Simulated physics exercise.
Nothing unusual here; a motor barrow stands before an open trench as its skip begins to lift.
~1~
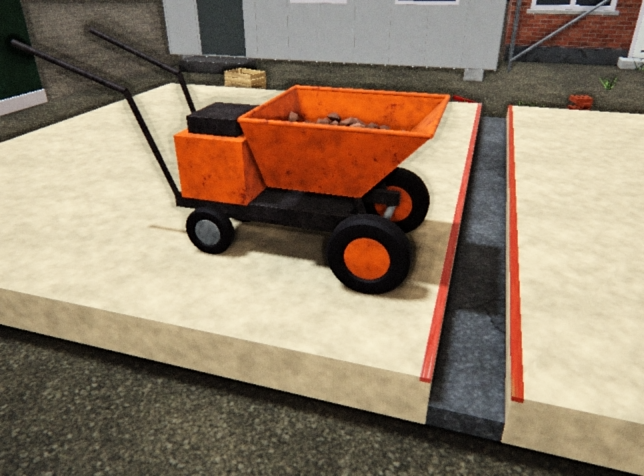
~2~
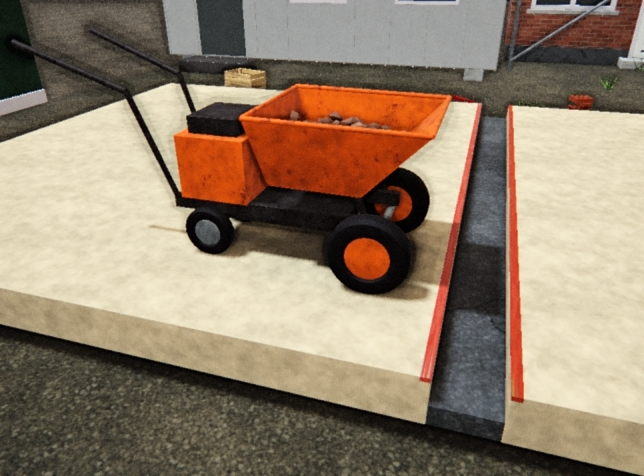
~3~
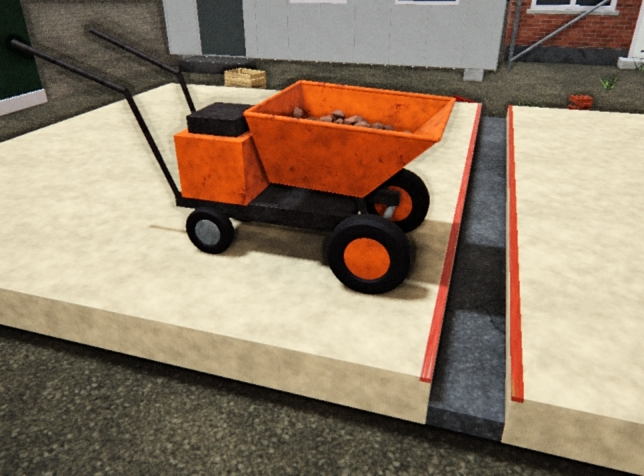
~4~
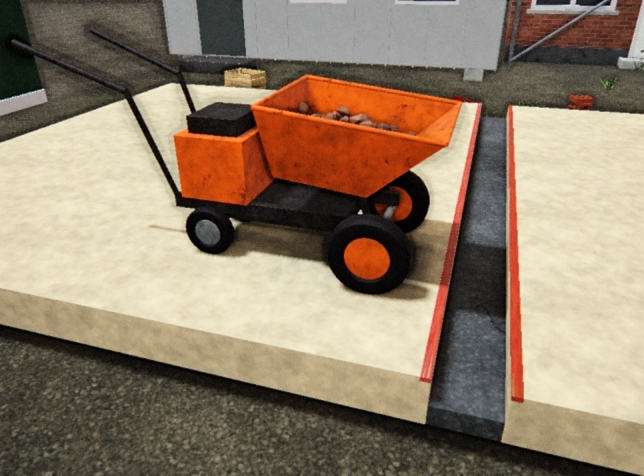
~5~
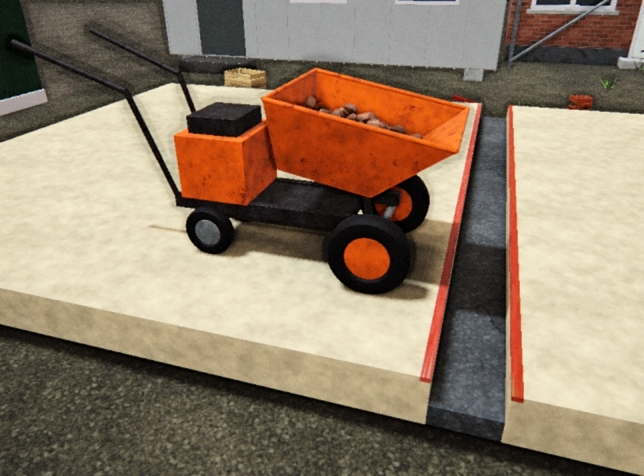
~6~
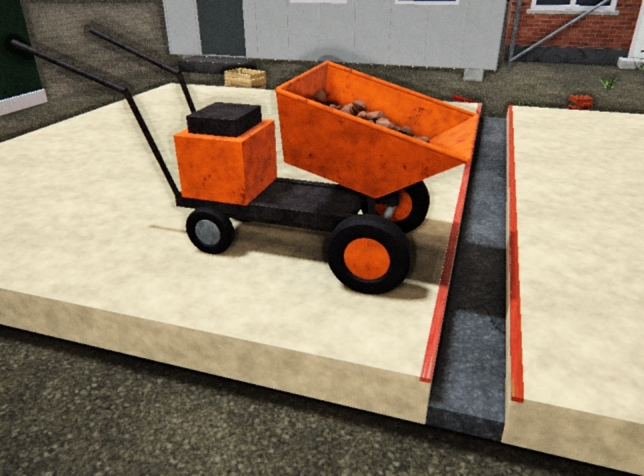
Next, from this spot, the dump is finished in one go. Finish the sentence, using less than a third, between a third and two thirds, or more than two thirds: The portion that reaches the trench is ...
The portion that reaches the trench is less than a third.
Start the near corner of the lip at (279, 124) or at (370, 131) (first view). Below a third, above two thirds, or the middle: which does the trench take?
First under a third, then above two thirds.
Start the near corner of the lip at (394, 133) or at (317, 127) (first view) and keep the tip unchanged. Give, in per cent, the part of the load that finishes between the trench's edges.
About 70 per cent for the first spot and about 60 per cent for the second.
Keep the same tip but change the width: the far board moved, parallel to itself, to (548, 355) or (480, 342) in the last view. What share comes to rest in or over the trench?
Lab note: Try one about 60 %, try two about 0 %.
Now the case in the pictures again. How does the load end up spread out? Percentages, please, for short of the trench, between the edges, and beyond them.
Short 0, between 5, beyond 70 %.
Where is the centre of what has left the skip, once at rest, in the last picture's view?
Close to (556, 279), more or less.
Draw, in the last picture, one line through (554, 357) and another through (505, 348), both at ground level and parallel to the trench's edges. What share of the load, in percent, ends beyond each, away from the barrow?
I'd say some 50 in a hundred, and after that 70 in a hundred.
Soon after the last picture, skip tipped steeply; all in the skip.
A little later, skip tipped right over; most in the skip; a small part beyond it.
Later still, skip tipped right over; about a quarter in the skip; a stray few in or heaped over the trench; most beyond it.
At rest, skip tipped right over; about a quarter in the skip; a small part in or heaped over the trench; about two thirds beyond it.
